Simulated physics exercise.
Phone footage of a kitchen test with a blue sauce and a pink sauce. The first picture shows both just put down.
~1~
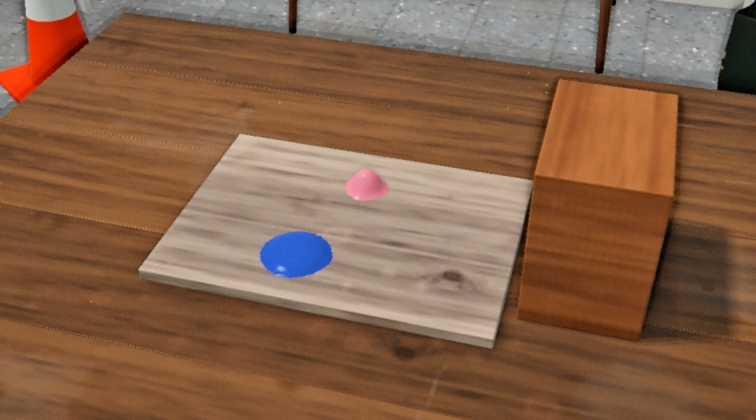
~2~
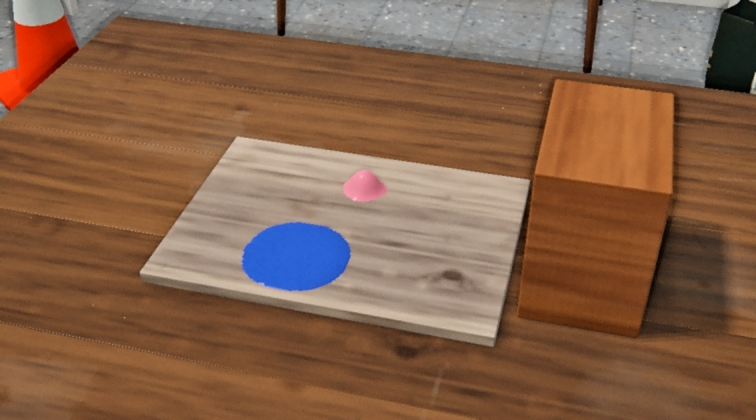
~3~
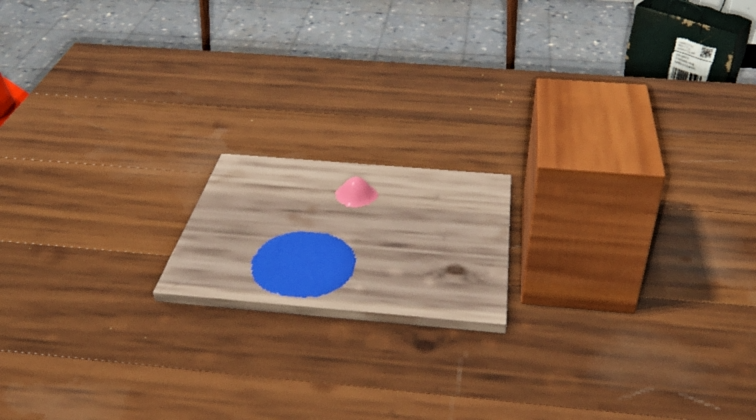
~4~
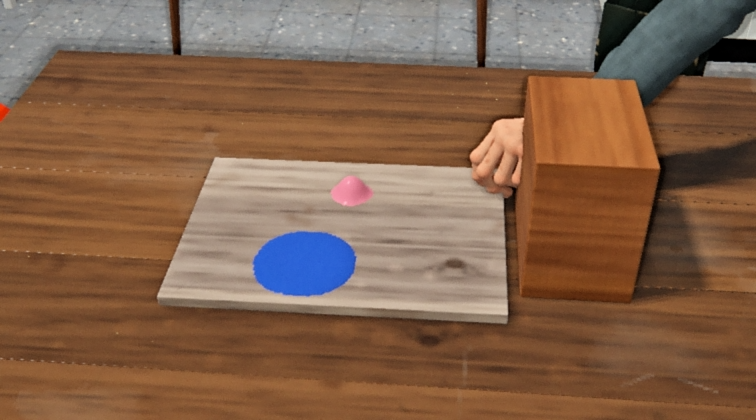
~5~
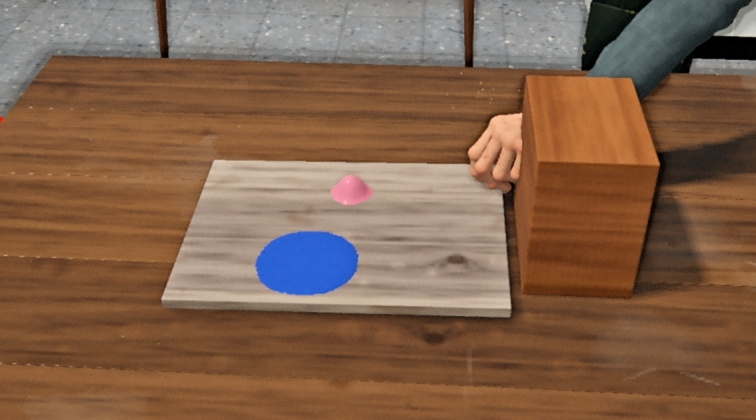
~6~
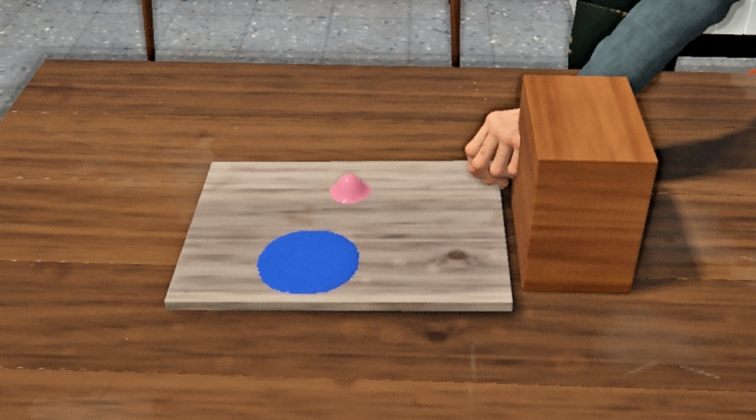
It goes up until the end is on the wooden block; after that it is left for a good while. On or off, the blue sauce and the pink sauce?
Recorded: Blue sauce leaves the surface; pink sauce does not leave.
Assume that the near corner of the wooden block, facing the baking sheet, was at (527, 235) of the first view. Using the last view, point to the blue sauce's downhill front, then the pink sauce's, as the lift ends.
Roughly (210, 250) and (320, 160).
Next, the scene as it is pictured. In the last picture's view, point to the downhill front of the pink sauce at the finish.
(305, 136).
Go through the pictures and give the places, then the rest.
In the first picture, the baking sheet lies flat; blue sauce (296, 251) a low mound; pink sauce (366, 179) a tall heap; wooden block (589, 262).
The second picture shows they settle; blue sauce (297, 255) spread thin; pink sauce (364, 180) a tall heap.
The third picture shows at rest; blue sauce (304, 263) spread thin; pink sauce (356, 186) a tall heap.
The fourth picture shows a hand takes the end; blue sauce (305, 262) spread thin; pink sauce (351, 185) a tall heap.
In the fifth picture, the end is rising; blue sauce (307, 261) spread thin; pink sauce (351, 184) a tall heap.
The sixth picture shows the baking sheet slopes by about 2°; blue sauce (308, 260) spread thin; pink sauce (349, 183) a tall heap; wooden block (587, 230).
Soon after, slope about 31°; the blue sauce has crept down a long way; the pink sauce has not moved.
Later, the blue sauce is dripping off the low end; the pink sauce has not moved.
In the end, slope about 31°; the blue sauce is dripping off the low end; the pink sauce has not moved.
